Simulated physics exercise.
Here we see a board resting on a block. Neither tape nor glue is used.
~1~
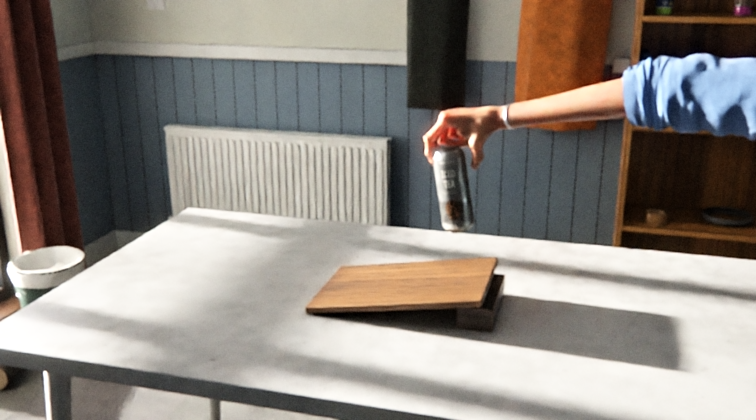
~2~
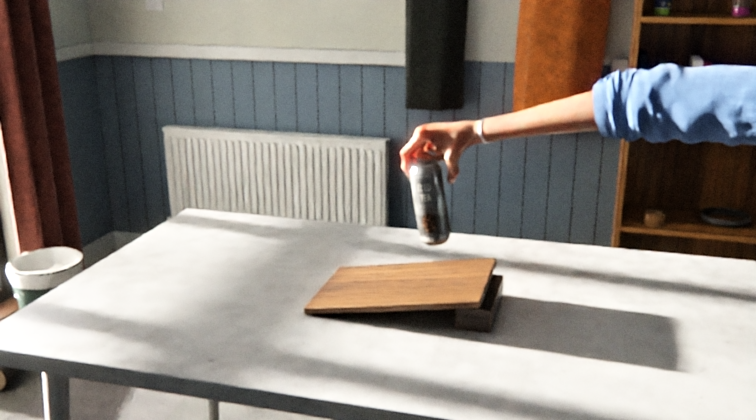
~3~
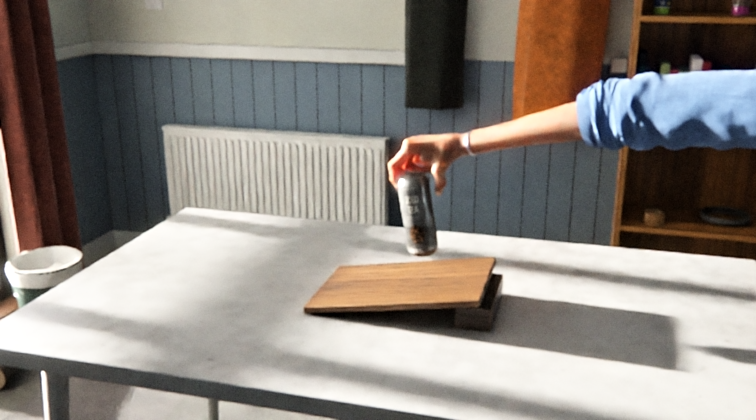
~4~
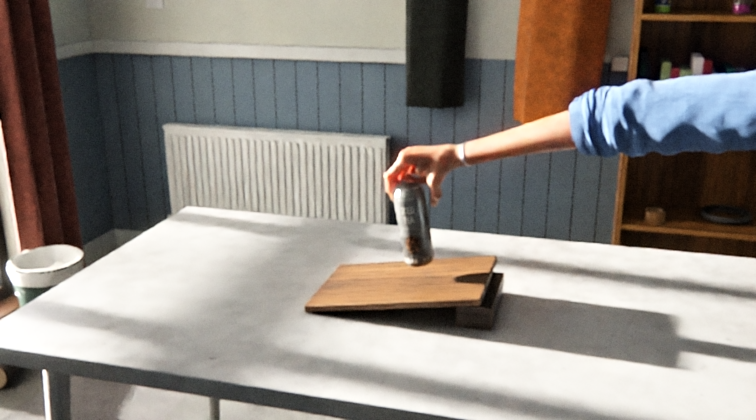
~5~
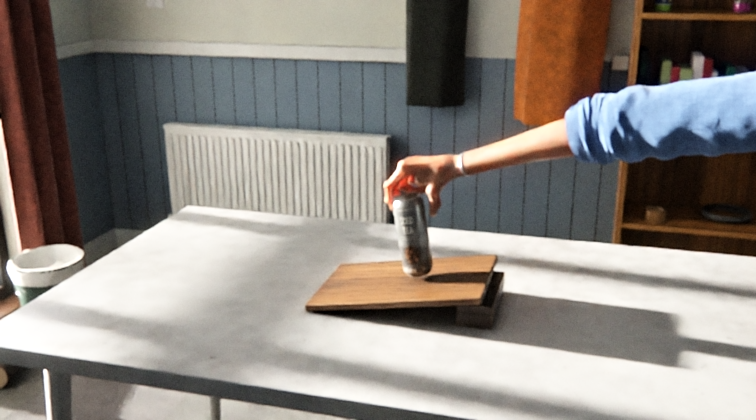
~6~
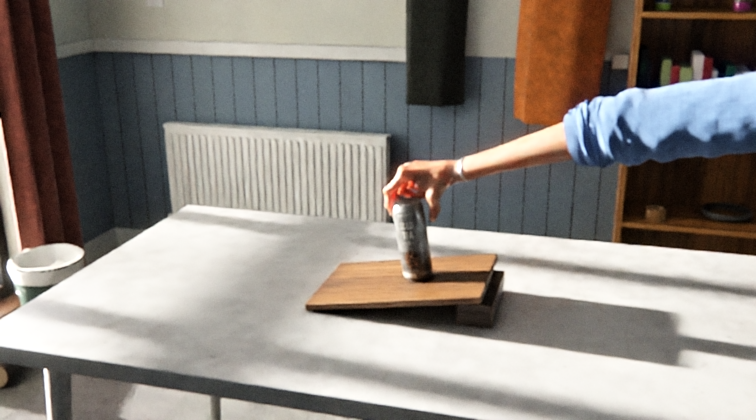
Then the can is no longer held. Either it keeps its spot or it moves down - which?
Fails to move.
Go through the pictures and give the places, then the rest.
On its way; grey can (454, 190), in the first picture.
On its way; grey can (430, 203), in the second picture.
On its way; grey can (418, 215), in the third picture.
On its way; grey can (414, 225), in the fourth picture.
On its way; grey can (413, 235), in the fifth picture.
In place under the hand; grey can (413, 240), in the sixth picture.
Then, 0.20 s past the last view, nothing moves.
Then, 0.50 s past the last view, grey can resting near (413, 240).
Finally, it is still in place. Final places as the last picture's camera would see them, grey can near (413, 240). The grey can stays where it is put.
